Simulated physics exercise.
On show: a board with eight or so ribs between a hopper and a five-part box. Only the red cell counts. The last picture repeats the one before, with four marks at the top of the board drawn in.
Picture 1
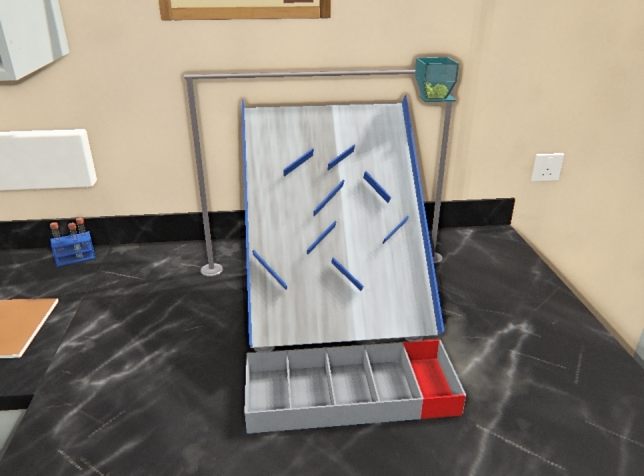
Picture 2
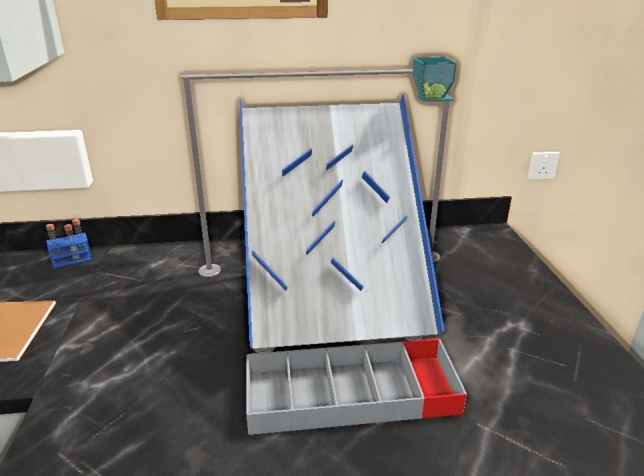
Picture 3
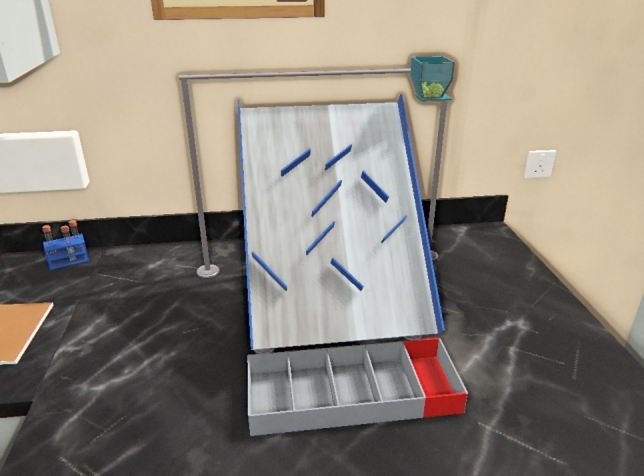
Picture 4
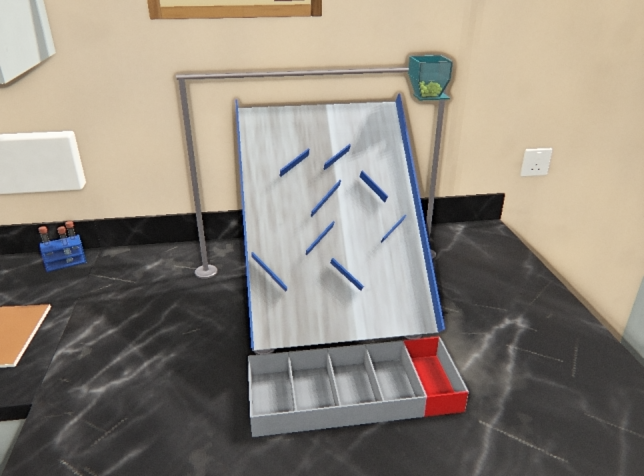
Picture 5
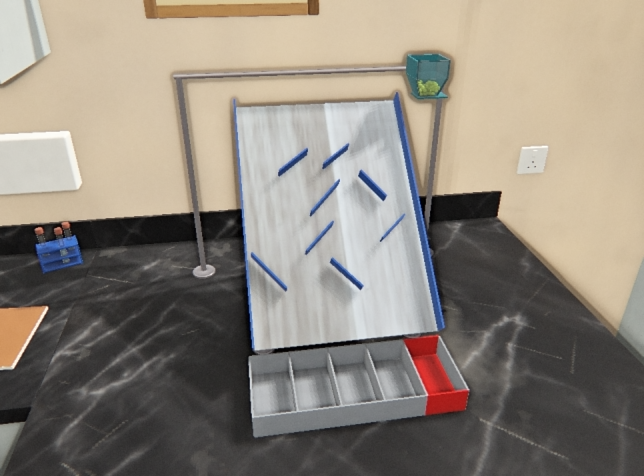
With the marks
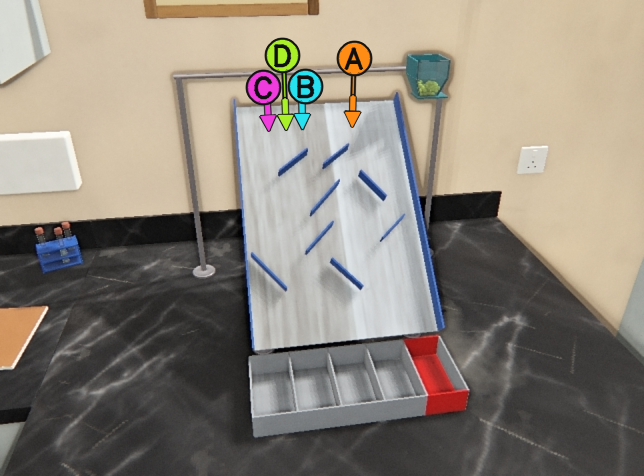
On a dark marbled counter against a beige wall, seen from the front and slightly above, a pale sloping board stands beneath a grey metal frame. Short blue ribs slant across the board, a teal hopper with green contents hangs at the upper right, and a grey five-part box with a red right-hand cell sits below. The camera drifts very slightly, while nothing on the board visibly moves.
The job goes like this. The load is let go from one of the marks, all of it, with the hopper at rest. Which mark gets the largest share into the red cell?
The answer is mark A.
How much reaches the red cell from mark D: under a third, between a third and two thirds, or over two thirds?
Mark D gives under a third.
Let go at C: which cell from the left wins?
It is the third one.
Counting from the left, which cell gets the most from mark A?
The fifth.
On the marked copy, mark A meets the board at (352, 121); mark B meets the board at (302, 123); mark C meets the board at (268, 125); mark D meets the board at (285, 124).
If A is chosen, about half in the red cell, about a third in other cells, a stray few outside the box.
If B is chosen, none in the red cell, nearly all in other cells, a stray few held on the board.
If C is chosen, none in the red cell, nearly all in other cells, a small part held on the board.
If D is chosen, none in the red cell, nearly all in other cells, a stray few held on the board.
